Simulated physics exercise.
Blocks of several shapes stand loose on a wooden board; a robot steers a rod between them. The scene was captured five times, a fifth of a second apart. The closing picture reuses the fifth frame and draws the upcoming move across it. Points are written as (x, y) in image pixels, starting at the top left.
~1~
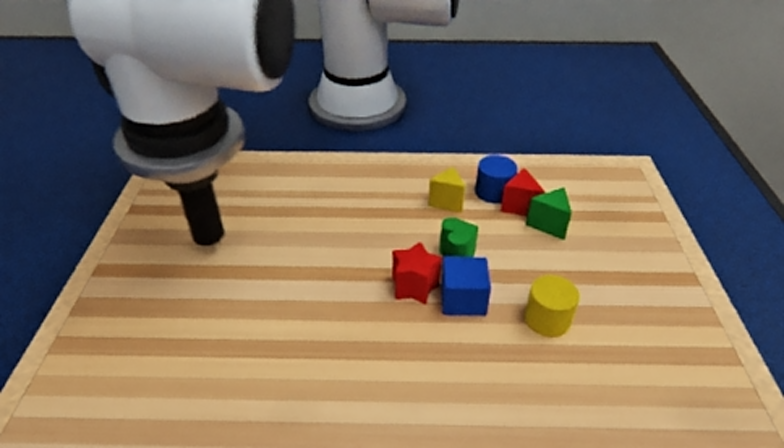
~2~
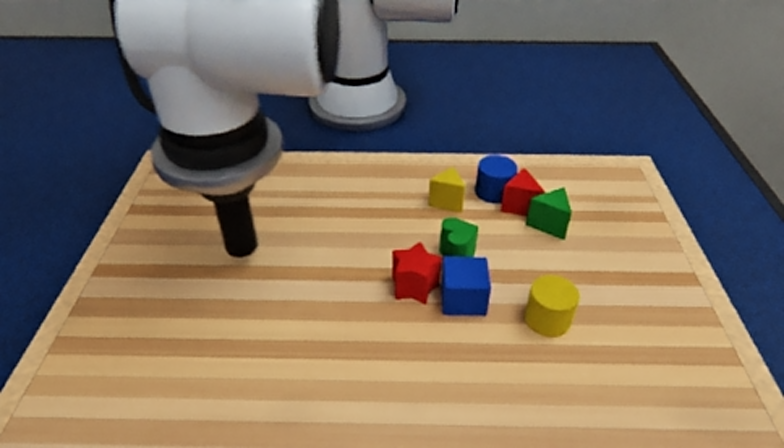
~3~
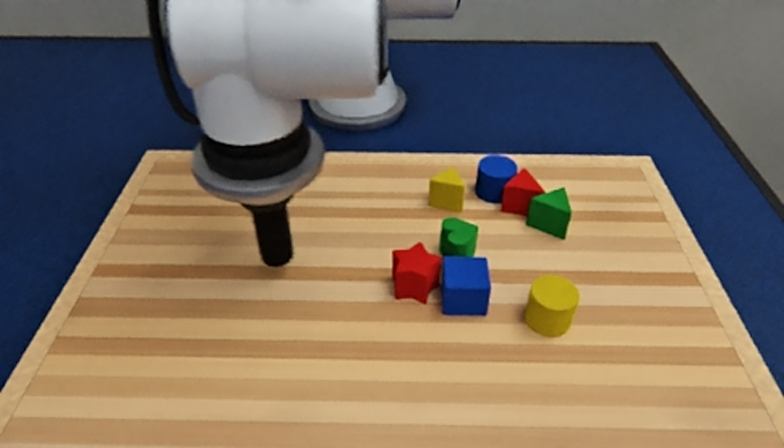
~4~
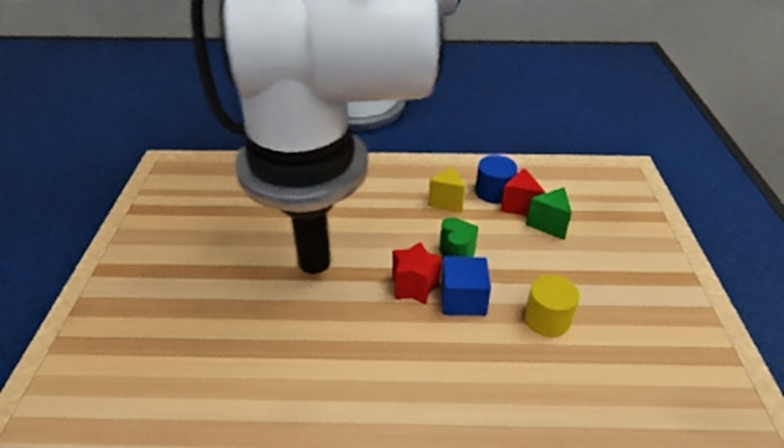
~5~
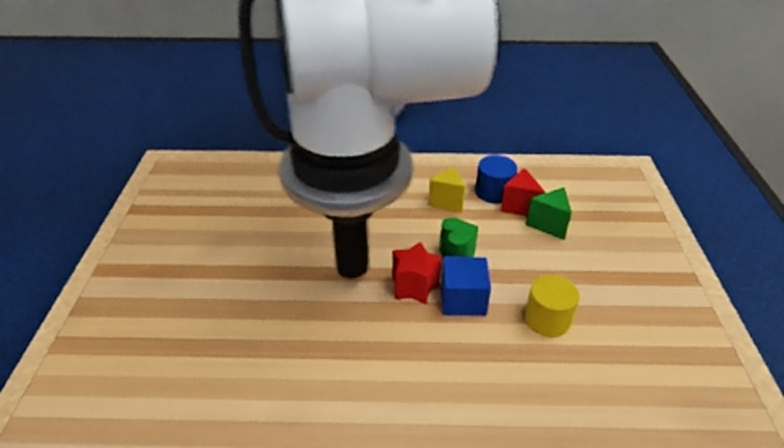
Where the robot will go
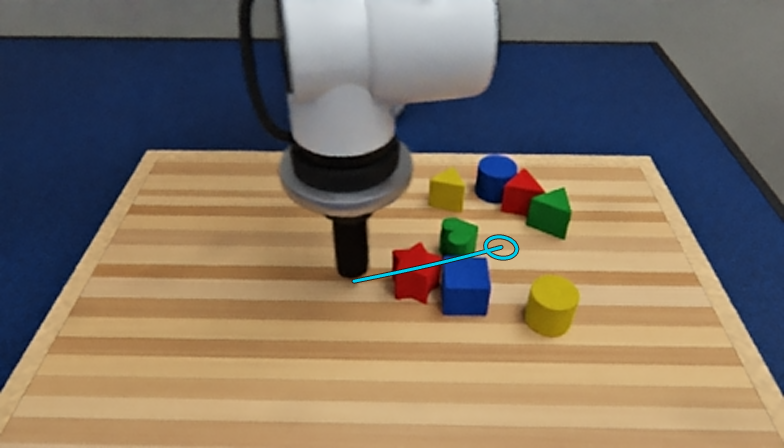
A robot arm moves its black rod rightward across the board toward the still red star.
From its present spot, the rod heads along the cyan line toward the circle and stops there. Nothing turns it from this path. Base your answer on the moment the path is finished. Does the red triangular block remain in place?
It seems so.
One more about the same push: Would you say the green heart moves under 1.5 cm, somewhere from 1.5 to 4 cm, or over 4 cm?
It moves quite far, over 4 cm.
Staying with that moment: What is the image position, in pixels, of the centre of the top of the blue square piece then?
It will end up at (498, 285).
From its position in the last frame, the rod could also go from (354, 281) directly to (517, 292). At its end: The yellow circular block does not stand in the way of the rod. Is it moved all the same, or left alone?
It gets pushed out of place.
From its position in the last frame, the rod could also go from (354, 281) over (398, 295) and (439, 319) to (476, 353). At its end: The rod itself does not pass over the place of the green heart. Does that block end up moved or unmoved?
Here's my answer: The green heart remains in position.
The line goes from (354, 281) to (501, 247).
The first path, step by step. One third of the way, rod (406, 258); red star block (444, 256); blue square piece (483, 277), turned 30° clockwise.
Two thirds of the way, rod (456, 246); red star block (482, 250), turned 55° clockwise; green heart (482, 221), turned 25° anticlockwise; blue square piece (496, 284), turned 70° clockwise.
At the end, rod (503, 234); red star block (497, 248), turned 90° clockwise; green heart (520, 206), turned 35° anticlockwise; blue square piece (498, 285), turned 75° clockwise; red triangular block unmoved; green triangular block unmoved.
